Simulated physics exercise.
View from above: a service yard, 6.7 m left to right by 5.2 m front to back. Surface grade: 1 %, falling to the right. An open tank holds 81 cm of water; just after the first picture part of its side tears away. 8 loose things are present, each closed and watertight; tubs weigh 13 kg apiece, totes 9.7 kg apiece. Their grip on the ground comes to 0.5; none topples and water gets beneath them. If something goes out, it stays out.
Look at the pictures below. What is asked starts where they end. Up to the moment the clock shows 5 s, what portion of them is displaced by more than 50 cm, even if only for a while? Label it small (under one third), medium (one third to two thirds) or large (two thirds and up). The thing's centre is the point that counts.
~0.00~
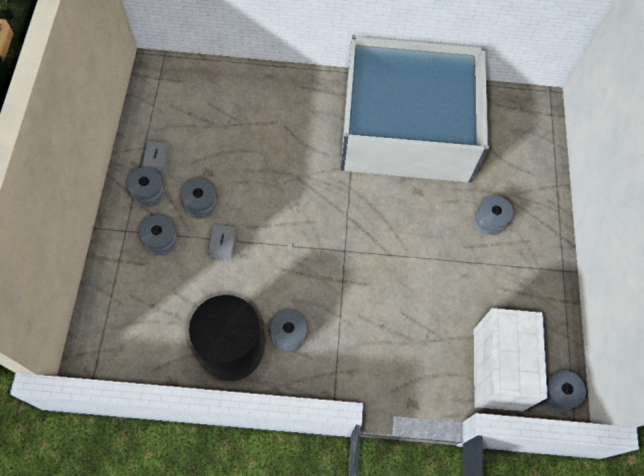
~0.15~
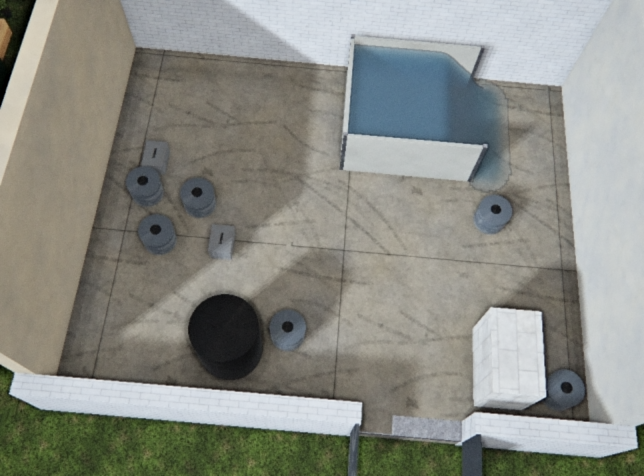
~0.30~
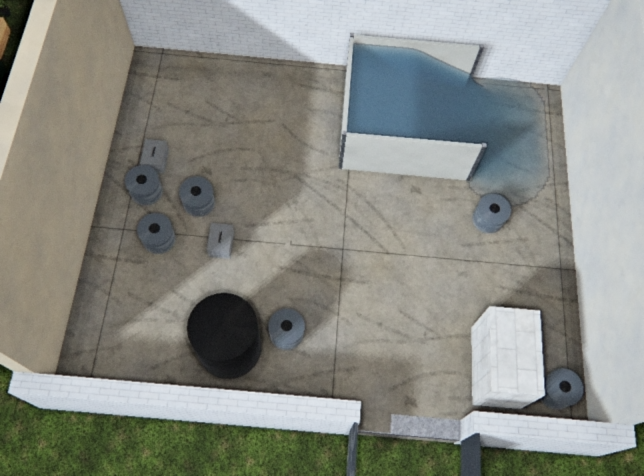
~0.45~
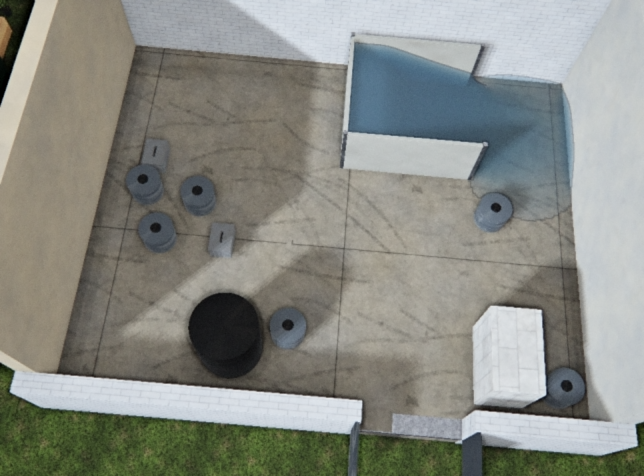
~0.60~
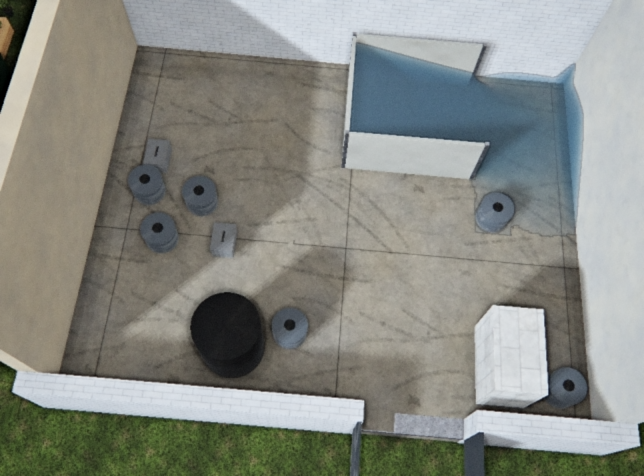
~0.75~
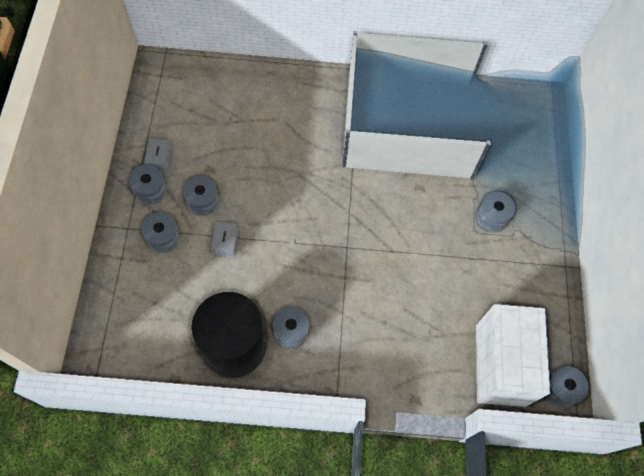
Small.
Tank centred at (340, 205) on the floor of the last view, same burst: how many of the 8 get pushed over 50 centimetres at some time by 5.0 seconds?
Result: 1.
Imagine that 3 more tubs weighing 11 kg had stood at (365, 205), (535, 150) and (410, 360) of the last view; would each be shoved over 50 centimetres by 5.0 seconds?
Well, in turn they are below that, above that and above that.
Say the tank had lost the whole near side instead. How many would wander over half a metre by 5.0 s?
The count would be 3.
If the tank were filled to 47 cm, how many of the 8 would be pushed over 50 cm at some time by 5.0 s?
Then 1.
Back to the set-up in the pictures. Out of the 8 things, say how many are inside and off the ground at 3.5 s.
At that moment it comes to 1.
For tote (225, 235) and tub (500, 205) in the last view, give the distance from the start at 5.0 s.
Shifts in order: 0 cm; 80 cm.
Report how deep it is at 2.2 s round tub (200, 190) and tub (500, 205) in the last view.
Depths: Near 0 cm, then near 6 cm.
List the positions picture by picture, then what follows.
The first picture shows a tub at (288, 328), on the bottom; a tub at (144, 182), on the bottom; water covers 2.8 m2; 0 of 8 have shifted.
The second picture shows a tub at (287, 327) rests on the ground; a tub at (143, 181), on the bottom; water covers 3.9 m2; 0 of 8 have shifted.
The third picture shows a tub at (286, 326) rests on the ground; a tub at (141, 180), on the bottom; water covers 5.2 m2; 0 of 8 have shifted.
The fourth picture shows a tub at (288, 325), on the bottom; a tub at (143, 179) rests on the ground; 6.2 m2 under water; 0 of 8 have shifted.
The fifth picture shows a tub at (290, 325) rests on the ground; a tub at (145, 179) rests on the ground; 6.4 m2 under water; 0 of 8 have shifted.
The sixth picture shows a tub at (291, 324), on the bottom; a tub at (146, 179), on the bottom; water covers 6.6 m2; 0 of 8 have shifted.
After 1.1 s 0 of 8 are over 50 cm from their spots; 0 afloat.
After 2.2 s 0 of 8 are over 50 cm from their spots; 1 afloat.
After 3.5 s 1 of 8 are over 50 cm from their spots; 1 afloat.
After 5.0 s 2 of 8 are over 50 cm from their spots, and 2 have been at some point; 1 afloat.
